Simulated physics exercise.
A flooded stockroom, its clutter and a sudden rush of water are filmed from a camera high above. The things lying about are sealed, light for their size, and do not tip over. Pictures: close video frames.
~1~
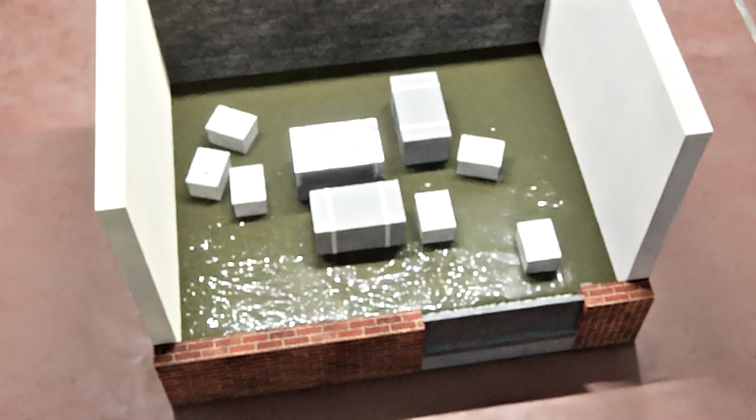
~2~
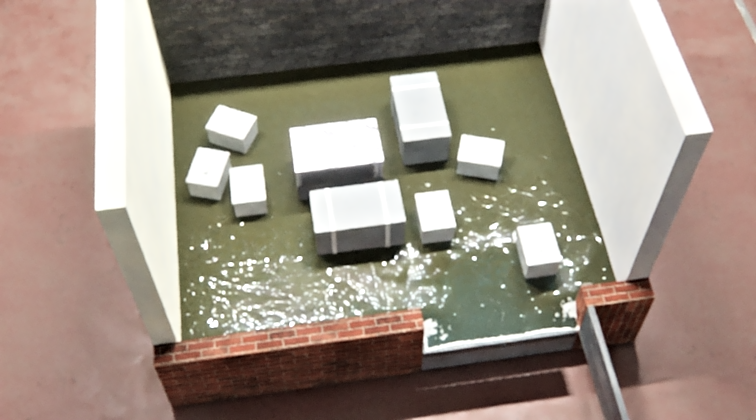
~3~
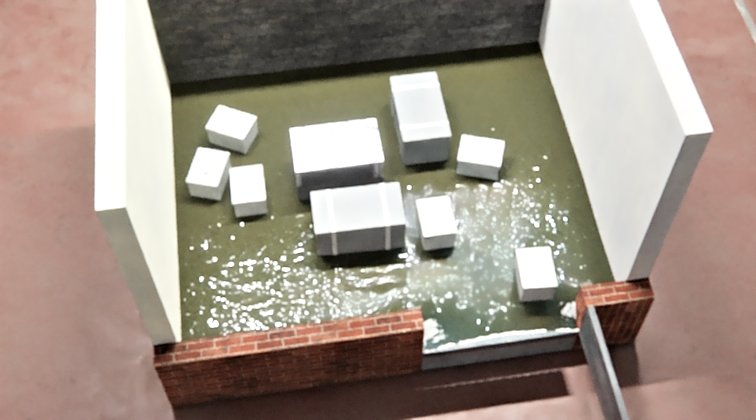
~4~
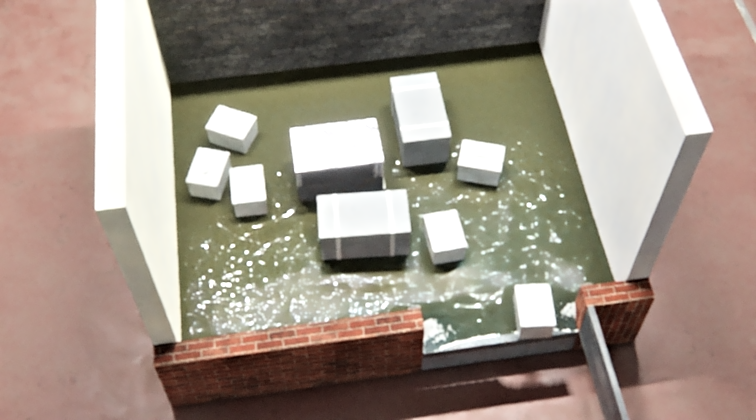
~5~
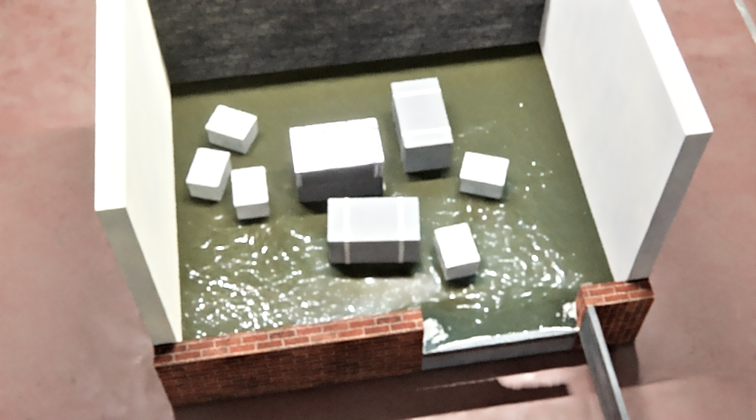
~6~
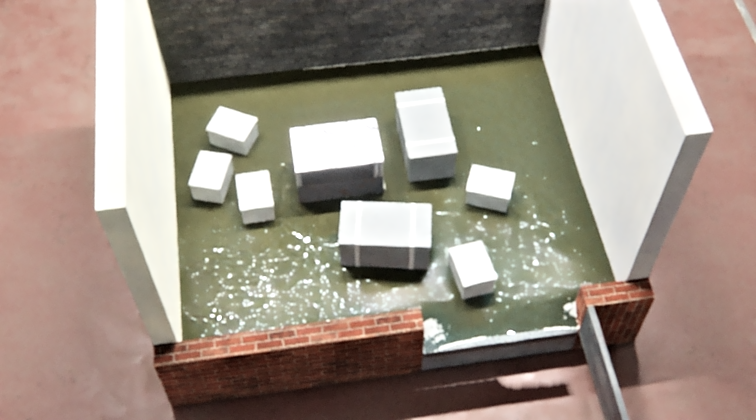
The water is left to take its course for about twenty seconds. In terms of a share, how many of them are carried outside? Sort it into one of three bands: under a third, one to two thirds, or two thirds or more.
It falls in the top band, two thirds or more.
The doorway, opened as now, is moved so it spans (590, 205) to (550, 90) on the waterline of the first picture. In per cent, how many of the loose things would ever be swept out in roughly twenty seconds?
Some 80 in a hundred.
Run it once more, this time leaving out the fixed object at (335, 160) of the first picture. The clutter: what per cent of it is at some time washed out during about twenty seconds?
Around 60 in a hundred.
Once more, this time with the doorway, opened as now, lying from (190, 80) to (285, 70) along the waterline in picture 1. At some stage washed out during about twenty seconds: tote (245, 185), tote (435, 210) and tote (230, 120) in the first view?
Lost, retained and lost.
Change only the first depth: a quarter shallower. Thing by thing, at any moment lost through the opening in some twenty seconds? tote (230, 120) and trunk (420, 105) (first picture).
As listed: Left behind, yes.
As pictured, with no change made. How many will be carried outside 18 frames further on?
The count is 5.
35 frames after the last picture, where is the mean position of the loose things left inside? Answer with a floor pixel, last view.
It comes out somewhere near (335, 270).
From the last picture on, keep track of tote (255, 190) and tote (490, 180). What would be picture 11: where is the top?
Look for them close to (298, 229) and (527, 256).
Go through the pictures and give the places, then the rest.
The first frame shows a tote at (435, 210) floats; a tote at (481, 151), afloat; 0 of 8 have shifted.
The second frame shows a tote at (435, 210) floats; a tote at (481, 151), afloat; 0 of 8 have shifted.
The third frame shows a tote at (436, 216), afloat, close to its start; a tote at (481, 151), afloat; 1 of 8 have shifted.
The fourth frame shows a tote at (445, 231) floats, close to its start; a tote at (482, 156), afloat, close to its start; 3 of 8 have shifted.
The fifth frame shows a tote at (457, 245), afloat, a stride from its start; a tote at (484, 168) floats, close to its start; 5 of 8 have shifted.
The sixth frame shows a tote at (473, 263), afloat, a stride from its start; a tote at (491, 182), afloat, a stride from its start; 6 of 8 have shifted.
A moment on, 2 of 8 are out; 6 afloat.
Next, 5 of 8 are out; 3 afloat.
Later, 6 of 8 are out; 2 afloat.
In the end, 7 of 8 are out; 1 afloat.
